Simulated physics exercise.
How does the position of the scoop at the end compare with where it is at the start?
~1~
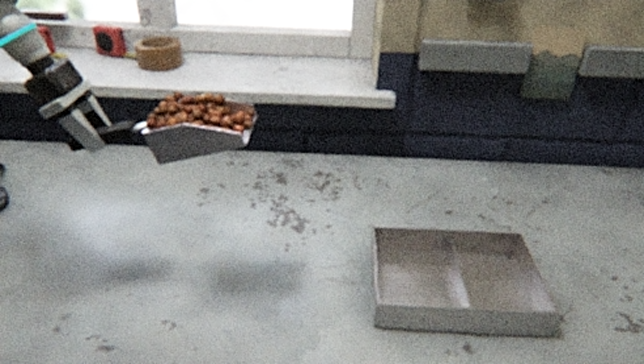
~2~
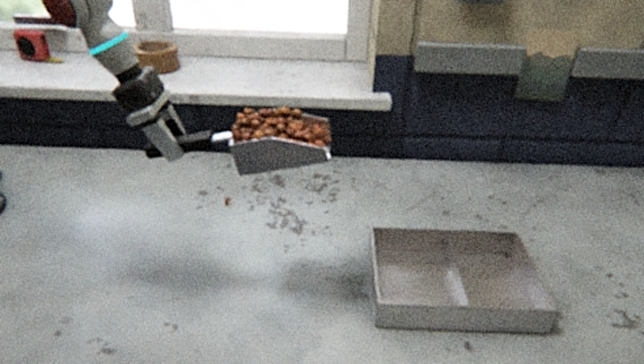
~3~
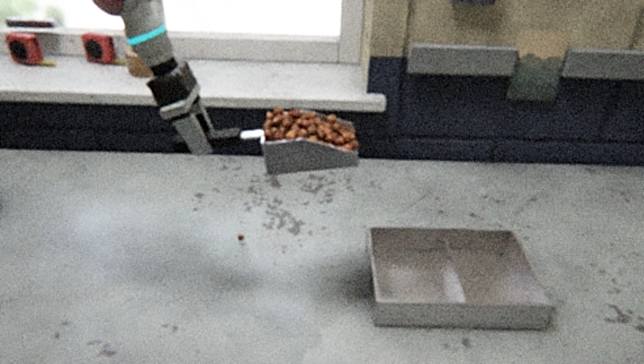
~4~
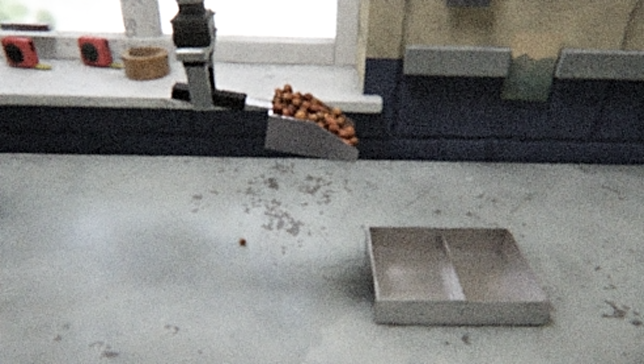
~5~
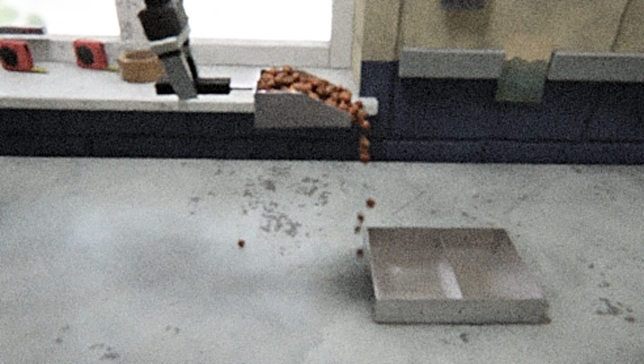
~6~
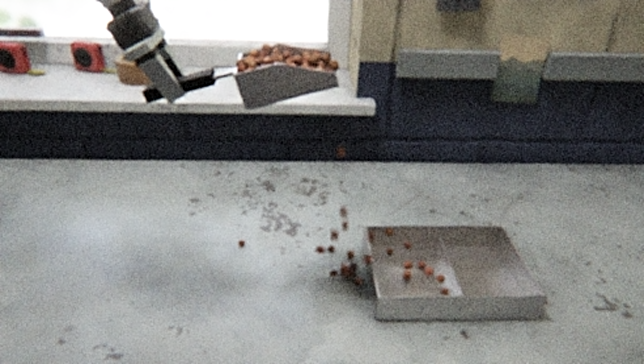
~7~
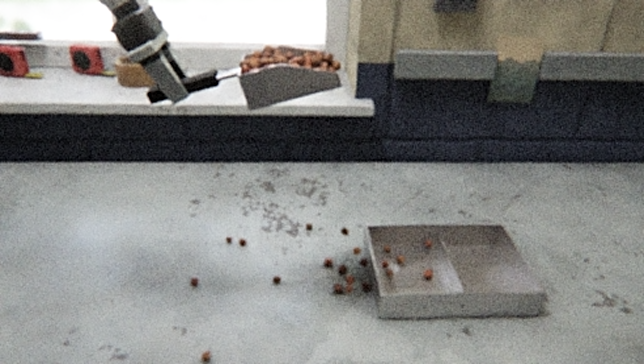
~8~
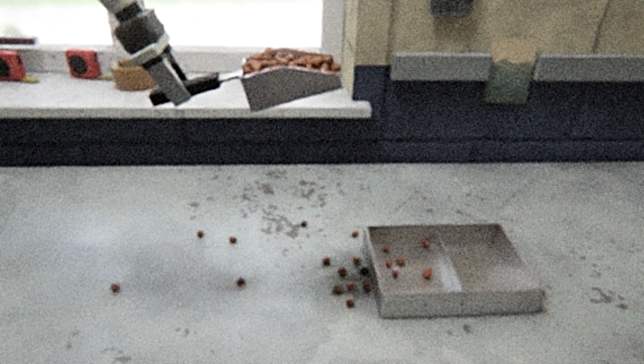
At the end the scoop is farther right and higher up, in front of the right end of the window sill, whereas at the start it hangs lower and farther left.
